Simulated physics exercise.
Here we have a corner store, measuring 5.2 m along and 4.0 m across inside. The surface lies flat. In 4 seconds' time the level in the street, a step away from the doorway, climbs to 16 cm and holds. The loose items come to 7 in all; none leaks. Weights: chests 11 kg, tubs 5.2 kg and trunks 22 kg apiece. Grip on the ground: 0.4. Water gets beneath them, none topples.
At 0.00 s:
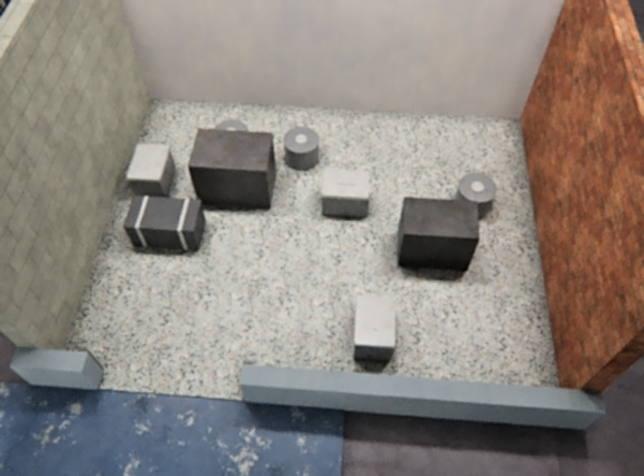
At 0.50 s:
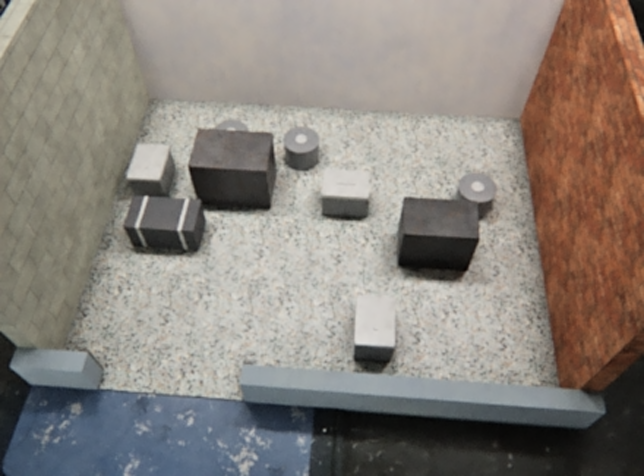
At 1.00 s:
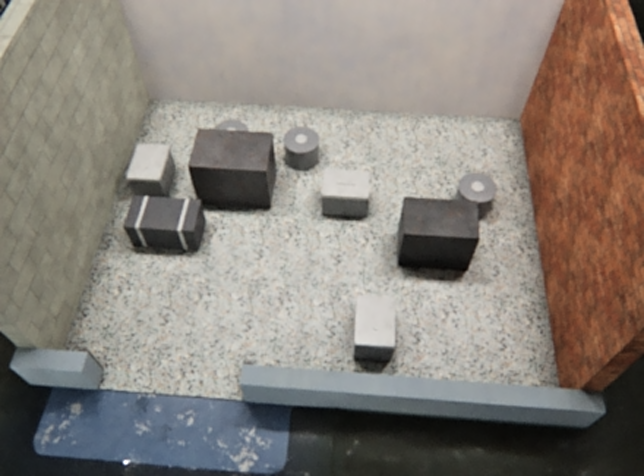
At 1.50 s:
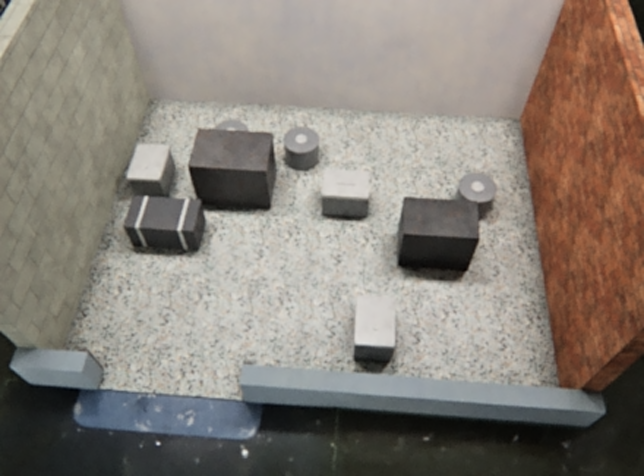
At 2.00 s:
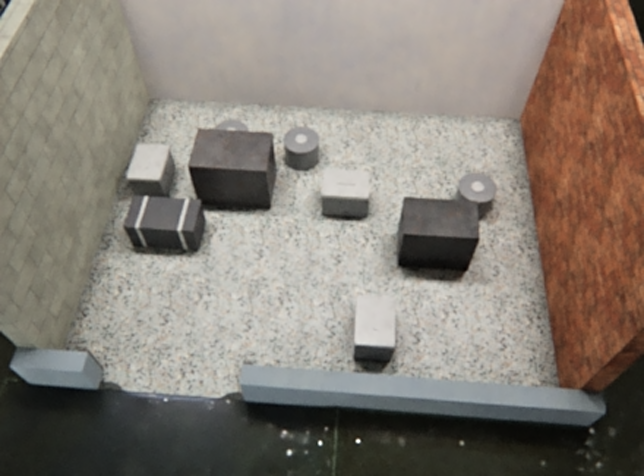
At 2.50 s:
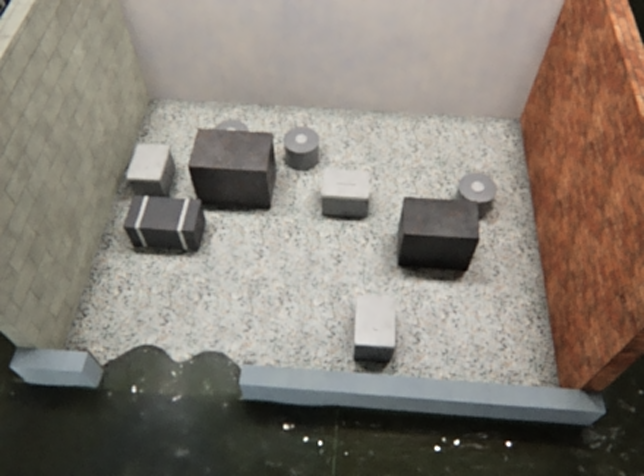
A small open-fronted room with a speckled floor, a greenish block wall on the left, a pale back wall and a red-brown wall on the right is seen from above. Dark chests, a banded dark trunk, pale boxes and grey round tubs stand still inside. Dark water spreads across the blue ground outside, covers it, then edges in through the front gap; the camera stays still.
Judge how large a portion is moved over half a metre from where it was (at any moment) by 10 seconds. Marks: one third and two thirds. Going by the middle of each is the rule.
Some of them.
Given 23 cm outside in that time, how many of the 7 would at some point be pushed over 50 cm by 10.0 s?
6.
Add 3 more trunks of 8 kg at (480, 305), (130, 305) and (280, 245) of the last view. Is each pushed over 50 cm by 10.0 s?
Inside the limit, then above the limit, then above the limit.
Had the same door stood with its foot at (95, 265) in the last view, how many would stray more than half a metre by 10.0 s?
Then it comes to 2.
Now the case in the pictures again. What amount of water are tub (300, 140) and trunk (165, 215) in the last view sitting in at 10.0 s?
I'd put it at 3 cm and 7 cm respectively.
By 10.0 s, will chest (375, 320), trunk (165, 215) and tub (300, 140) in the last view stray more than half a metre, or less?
So that's inside it for the first, beyond it for the second and inside it for the last.
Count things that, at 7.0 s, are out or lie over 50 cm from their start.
By that point, 1.
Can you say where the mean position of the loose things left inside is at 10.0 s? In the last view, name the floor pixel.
They average out to somewhere around (322, 176).
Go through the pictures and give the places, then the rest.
The first picture shows a chest at (346, 183), on the bottom; a chest at (148, 161) rests on the ground; 0.0 m2 under water; 0 of 7 have shifted.
The second picture shows a chest at (346, 183), on the bottom; a chest at (148, 161), on the bottom; water covers 0.0 m2; 0 of 7 have shifted.
The third picture shows a chest at (346, 183), on the bottom; a chest at (148, 161), on the bottom; water covers 0.0 m2; 0 of 7 have shifted.
The fourth picture shows a chest at (346, 183), on the bottom; a chest at (148, 161), on the bottom; water covers 0.0 m2; 0 of 7 have shifted.
The fifth picture shows a chest at (346, 183) rests on the ground; a chest at (148, 161), on the bottom; 0.0 m2 under water; 0 of 7 have shifted.
The sixth picture shows a chest at (346, 183) rests on the ground; a chest at (148, 161), on the bottom; water covers 0.3 m2; 0 of 7 have shifted.
After 3.5 s 0 of 7 are over 50 cm from their spots; 0 afloat.
After 4.5 s 0 of 7 are over 50 cm from their spots; 0 afloat.
After 7.0 s 1 of 7 are over 50 cm from their spots; 1 afloat.
After 10.0 s 4 of 7 are over 50 cm from their spots, and 4 have been at some point; 4 afloat.
